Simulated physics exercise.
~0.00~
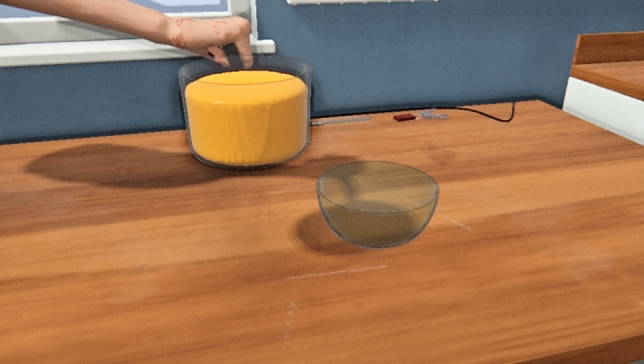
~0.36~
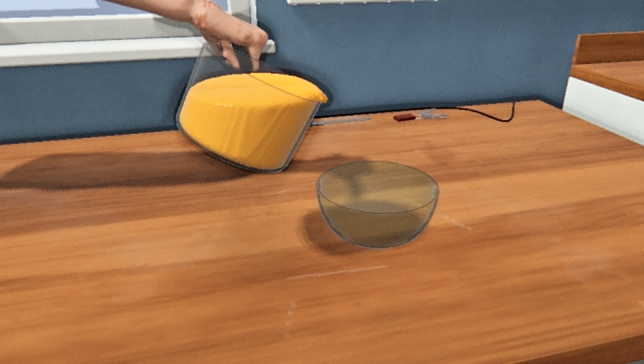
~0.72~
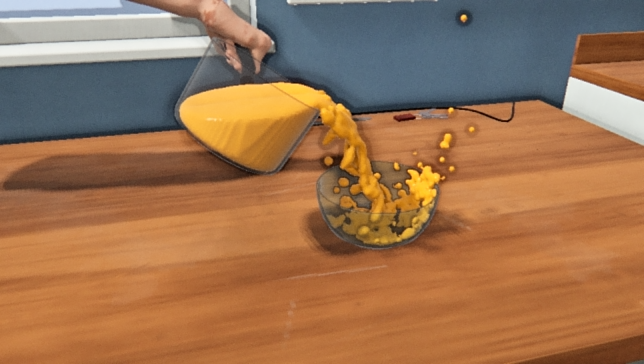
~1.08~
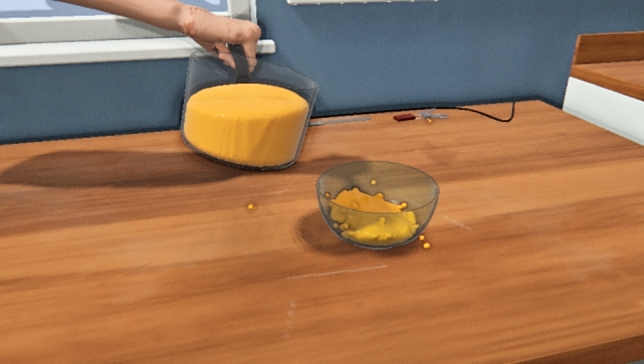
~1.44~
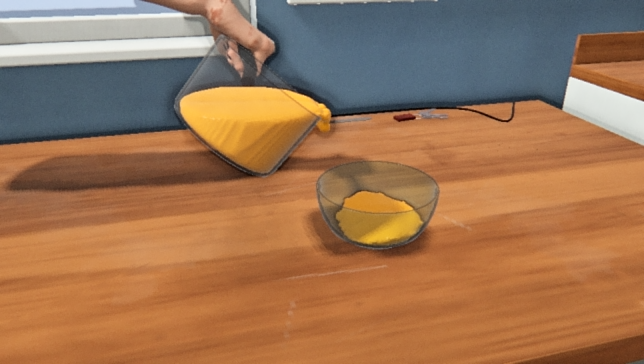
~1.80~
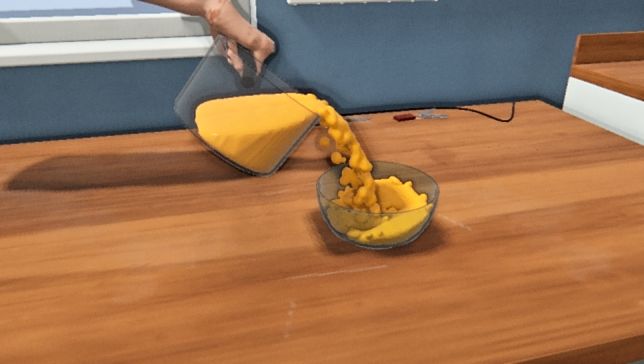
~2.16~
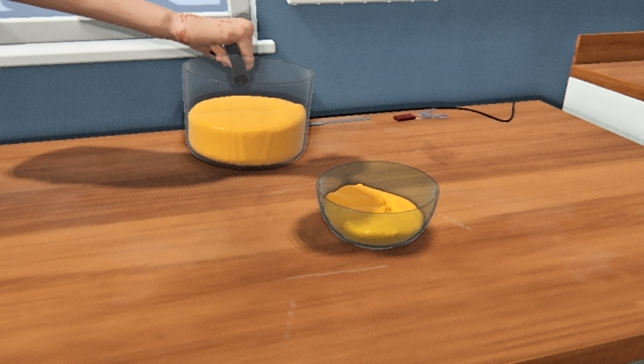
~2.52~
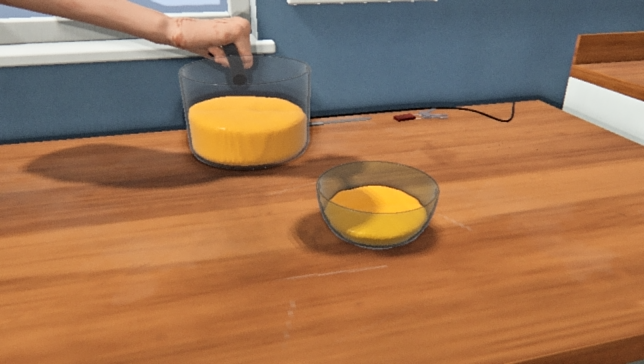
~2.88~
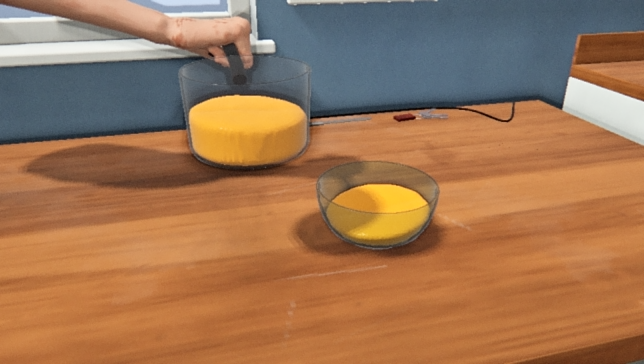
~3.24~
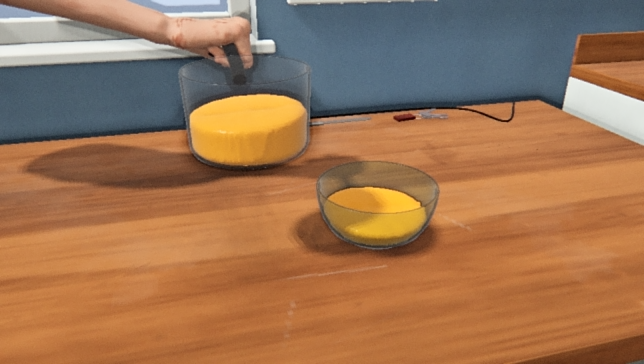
A wooden worktop against a blue wall is seen from slightly above, with part of a window at the upper left. A hand holds a clear pan nearly full of orange-yellow juice behind an empty glass bowl, and a dark cable lies near the wall. The hand tips the pan to the right, and juice splashes into the bowl, scattering drops. It eases the pan back, then tips it further, sending a second stream into the bowl. Finally the pan returns level, still holding much of its juice, while the bowl sits partly filled and settled.
